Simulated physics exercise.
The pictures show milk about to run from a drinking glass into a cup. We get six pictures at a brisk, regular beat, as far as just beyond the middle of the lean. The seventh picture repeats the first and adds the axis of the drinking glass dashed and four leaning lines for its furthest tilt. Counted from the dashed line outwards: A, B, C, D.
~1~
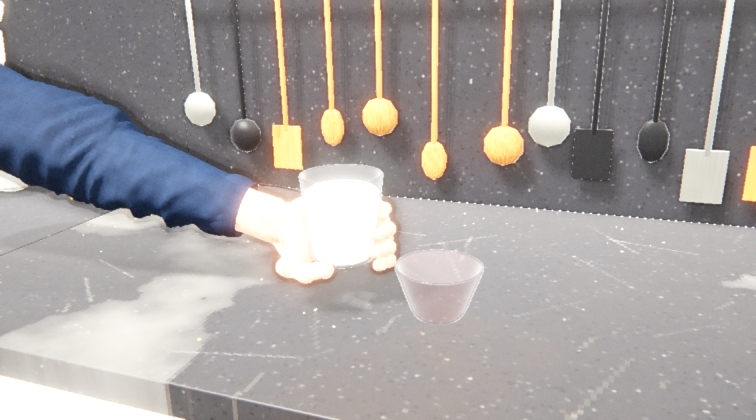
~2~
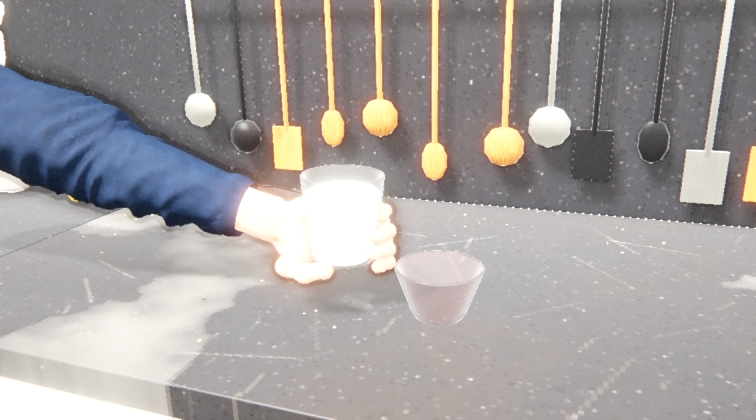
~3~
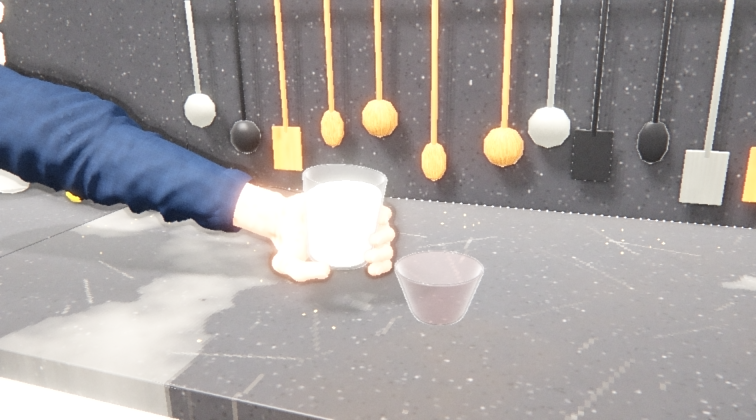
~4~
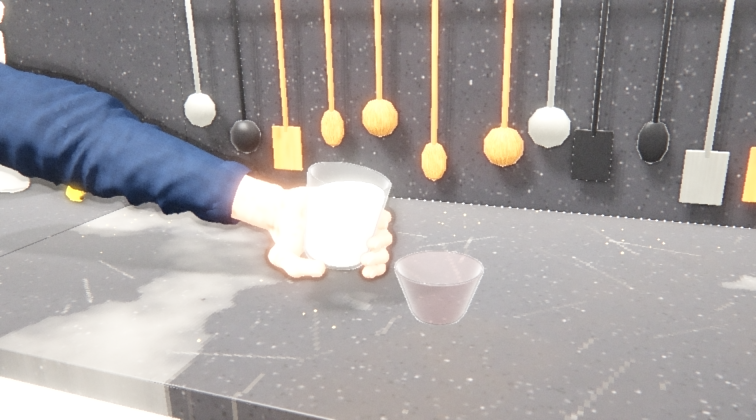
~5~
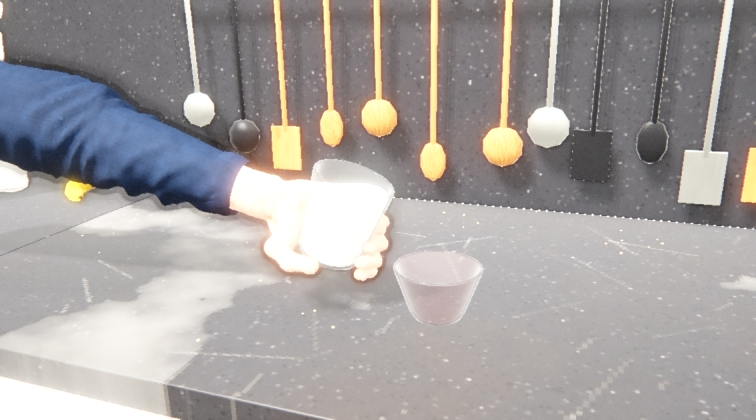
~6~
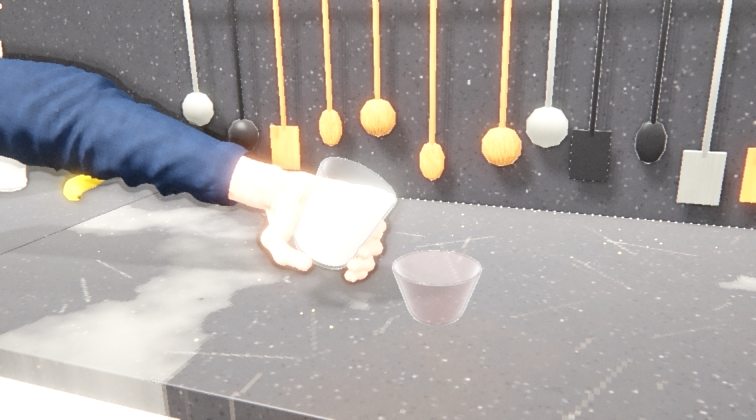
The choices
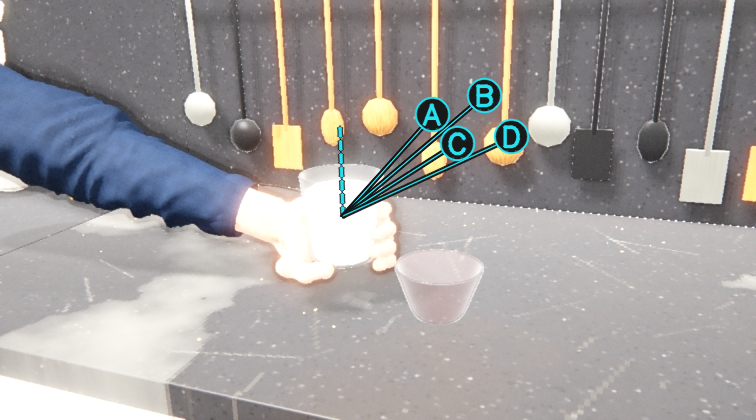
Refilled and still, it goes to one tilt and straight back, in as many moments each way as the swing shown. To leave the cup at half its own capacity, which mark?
Go for C.
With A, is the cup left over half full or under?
Under.
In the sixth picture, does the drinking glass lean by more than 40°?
No.
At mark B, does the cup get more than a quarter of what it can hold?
Yes.
In cyan, A at (422, 127); B at (471, 106); C at (442, 152); D at (496, 144).
If A is chosen, the cup ends with about 19 % of what it can hold.
If B is chosen, the cup ends with about 33 % of what it can hold.
If C is chosen, the cup ends with about 48 % of what it can hold.
If D is chosen, the cup ends with about 67 % of what it can hold.
